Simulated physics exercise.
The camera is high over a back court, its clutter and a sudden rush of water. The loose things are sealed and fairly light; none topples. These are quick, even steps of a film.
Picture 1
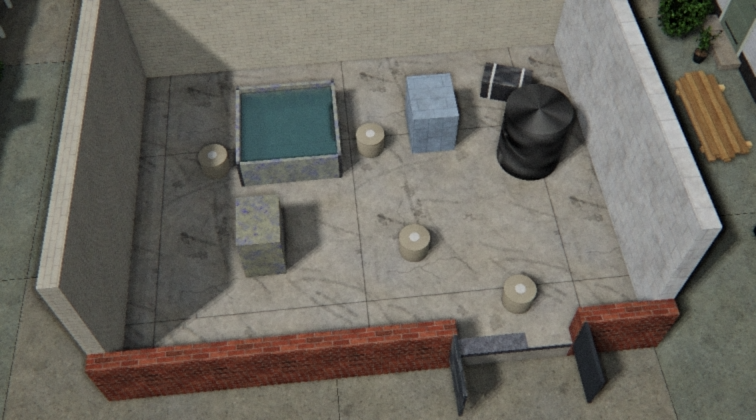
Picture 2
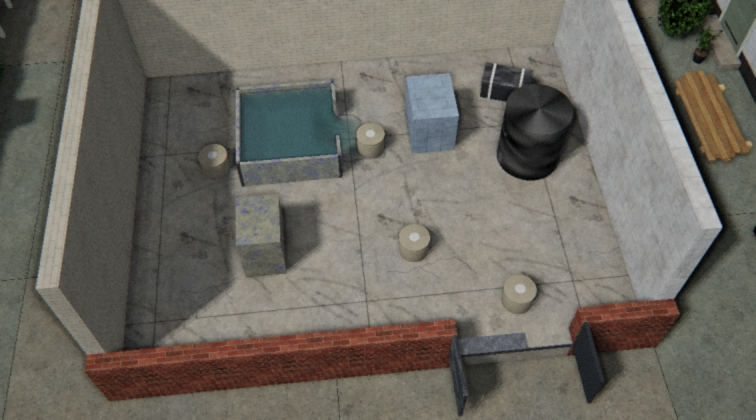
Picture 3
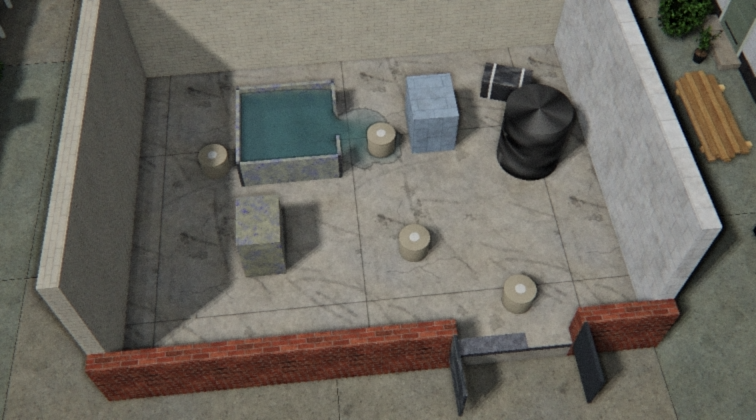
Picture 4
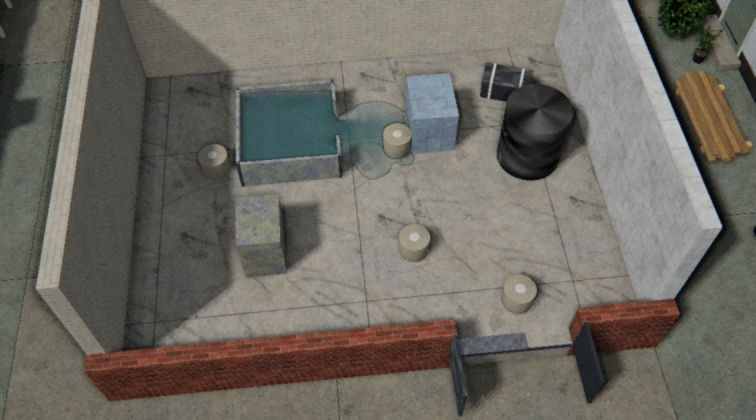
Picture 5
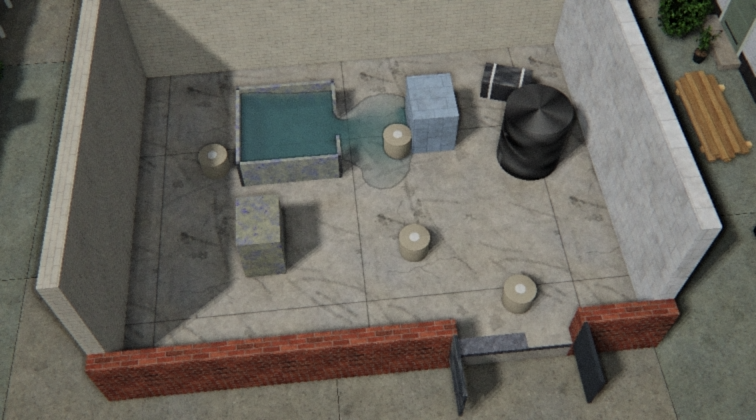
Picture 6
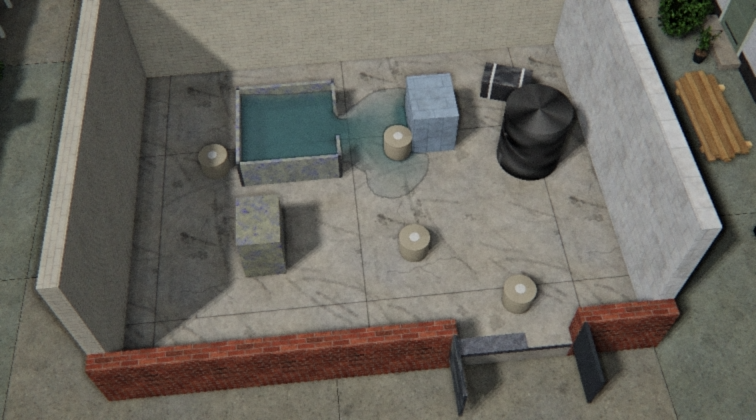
Water pouring through a gap in a pool's right wall, pushing one tub rightward beside a pale blue block while others stay still.
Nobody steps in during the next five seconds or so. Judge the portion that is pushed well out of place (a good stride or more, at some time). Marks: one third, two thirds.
It is one to two thirds.
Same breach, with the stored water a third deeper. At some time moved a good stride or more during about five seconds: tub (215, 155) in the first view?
Answer: Short of that.
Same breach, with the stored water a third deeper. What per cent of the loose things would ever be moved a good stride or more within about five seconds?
Roughly 60 per cent.
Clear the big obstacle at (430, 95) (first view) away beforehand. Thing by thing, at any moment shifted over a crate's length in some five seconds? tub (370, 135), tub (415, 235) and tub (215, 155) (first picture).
In turn: Yes, less than that, under that.
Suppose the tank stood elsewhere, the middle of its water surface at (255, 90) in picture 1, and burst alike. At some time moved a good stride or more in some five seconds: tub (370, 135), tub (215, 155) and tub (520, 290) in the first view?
In that order: Pushed that far, no, under that.
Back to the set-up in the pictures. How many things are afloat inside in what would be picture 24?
It comes to 0.
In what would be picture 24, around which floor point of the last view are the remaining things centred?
Roughly at (420, 232).
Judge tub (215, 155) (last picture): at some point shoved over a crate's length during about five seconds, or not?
Verdict: Less than that.
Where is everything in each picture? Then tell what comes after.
The first picture shows a tub at (370, 134), on the bottom; a tub at (415, 237) rests on the ground; 0 of 5 have shifted.
The second picture shows a tub at (371, 134), on the bottom; a tub at (415, 237), on the bottom; 0 of 5 have shifted.
The third picture shows a tub at (381, 133) rests on the ground, close to its start; a tub at (415, 237) rests on the ground; 1 of 5 have shifted.
The fourth picture shows a tub at (397, 134) rests on the ground, a stride from its start; a tub at (415, 237) rests on the ground; 1 of 5 have shifted.
The fifth picture shows a tub at (398, 135), on the bottom, a stride from its start; a tub at (415, 237), on the bottom; 1 of 5 have shifted.
The sixth picture shows a tub at (398, 136) floats, a stride from its start; a tub at (415, 237), on the bottom; 1 of 5 have shifted.
A moment on, 1 of 5 are well off their spots; 1 afloat.
Next, 1 of 5 are well off their spots; 0 afloat.
Later, 2 of 5 are well off their spots; 0 afloat.
In the end, 3 of 5 are well off their spots, and 3 have been at some point; 1 afloat.
